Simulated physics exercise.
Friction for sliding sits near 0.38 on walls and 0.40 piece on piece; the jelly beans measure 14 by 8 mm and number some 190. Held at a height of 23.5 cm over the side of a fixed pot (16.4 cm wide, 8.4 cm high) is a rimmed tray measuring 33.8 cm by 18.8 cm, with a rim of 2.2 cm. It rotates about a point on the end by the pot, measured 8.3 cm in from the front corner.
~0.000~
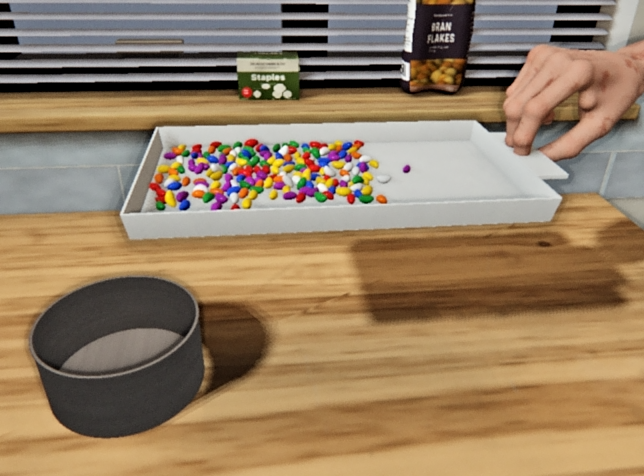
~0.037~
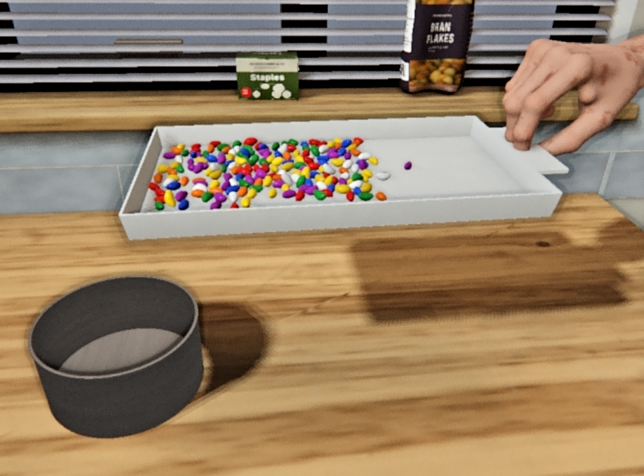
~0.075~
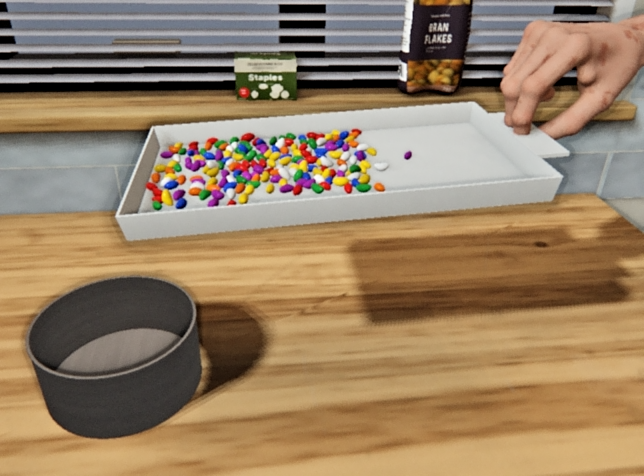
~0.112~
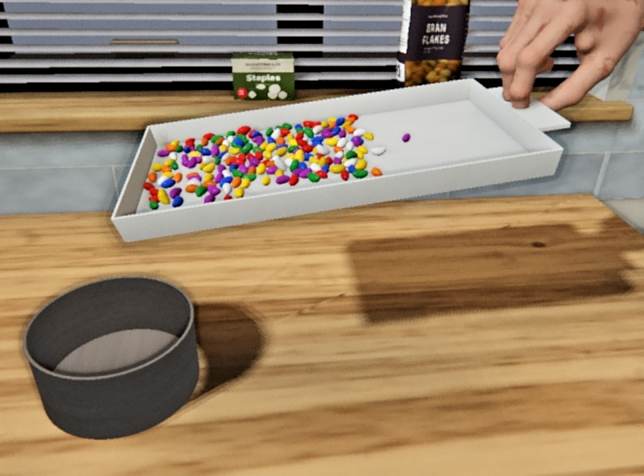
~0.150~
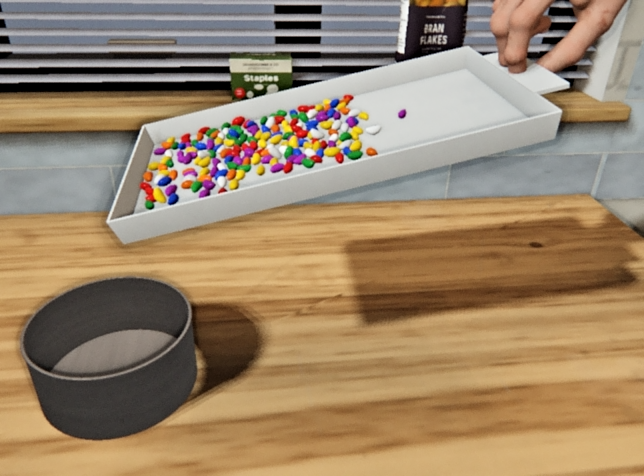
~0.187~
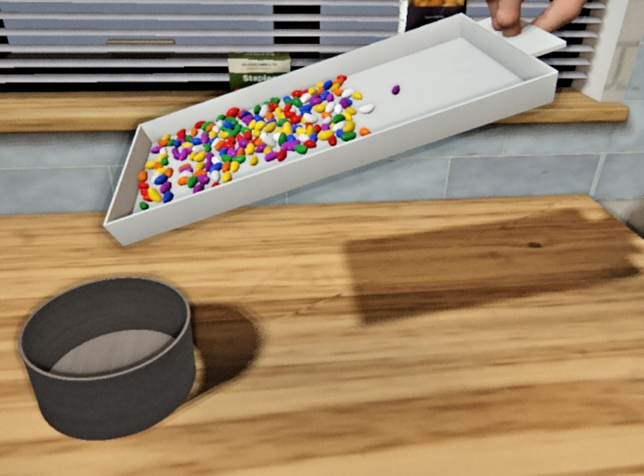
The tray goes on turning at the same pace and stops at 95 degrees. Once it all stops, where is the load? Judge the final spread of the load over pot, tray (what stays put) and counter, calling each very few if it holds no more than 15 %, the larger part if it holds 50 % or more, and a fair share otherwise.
Final spread - pot: The larger part, tray: Very few, counter: A fair share.
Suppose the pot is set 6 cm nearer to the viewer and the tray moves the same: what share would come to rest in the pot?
Result after the change: About 75 in a hundred.
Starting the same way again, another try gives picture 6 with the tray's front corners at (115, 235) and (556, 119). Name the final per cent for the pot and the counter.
Pot: 10, counter: 90.
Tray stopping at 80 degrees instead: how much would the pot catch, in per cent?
Around 40 %, I reckon.
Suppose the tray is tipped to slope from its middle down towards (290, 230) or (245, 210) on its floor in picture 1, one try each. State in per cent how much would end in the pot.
Estimate: Some 5 % and some 5 % respectively.
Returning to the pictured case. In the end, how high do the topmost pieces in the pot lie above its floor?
Around 1.5 cm above the floor.
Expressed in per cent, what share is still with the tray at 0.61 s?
Roughly 85 percent of the load, I'd say.
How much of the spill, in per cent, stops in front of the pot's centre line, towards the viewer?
Some 90 per cent.
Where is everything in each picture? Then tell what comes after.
In the first frame, tray tilt 0 degrees, front corners at (126, 213) and (556, 196); middle of the pieces at (275, 170); pot at (117, 320).
In the second frame, tray tilt 1 degrees, front corners at (125, 213) and (556, 191); middle of the pieces at (274, 168).
In the third frame, tray tilt 3 degrees, front corners at (122, 214) and (556, 175), lowest corner left front; middle of the pieces at (272, 163).
In the fourth frame, tray tilt 8 degrees, front corners at (117, 216) and (556, 148), lowest corner left front; middle of the pieces at (268, 155).
In the fifth frame, tray tilt 13 degrees, front corners at (113, 219) and (555, 111), lowest corner left front; middle of the pieces at (262, 144).
In the sixth frame, tray tilt 19 degrees, front corners at (109, 221) and (550, 72), lowest corner left front; middle of the pieces at (248, 137); pot at (108, 322). Its pace works out near 150 degrees a second.
Then, at 0.44 s, tilt 57 degrees; the tray holds 100 %, the pot 0 %.
After 0.61 s, tilt 82 degrees; the tray holds 85 %, the pot 0 %.
After 0.91 s, tilt 95 degrees; the tray holds 10 %, the pot 50 %.
In the end, at 2.8 s, pot 60 %, tray 0 %, counter 40 %.
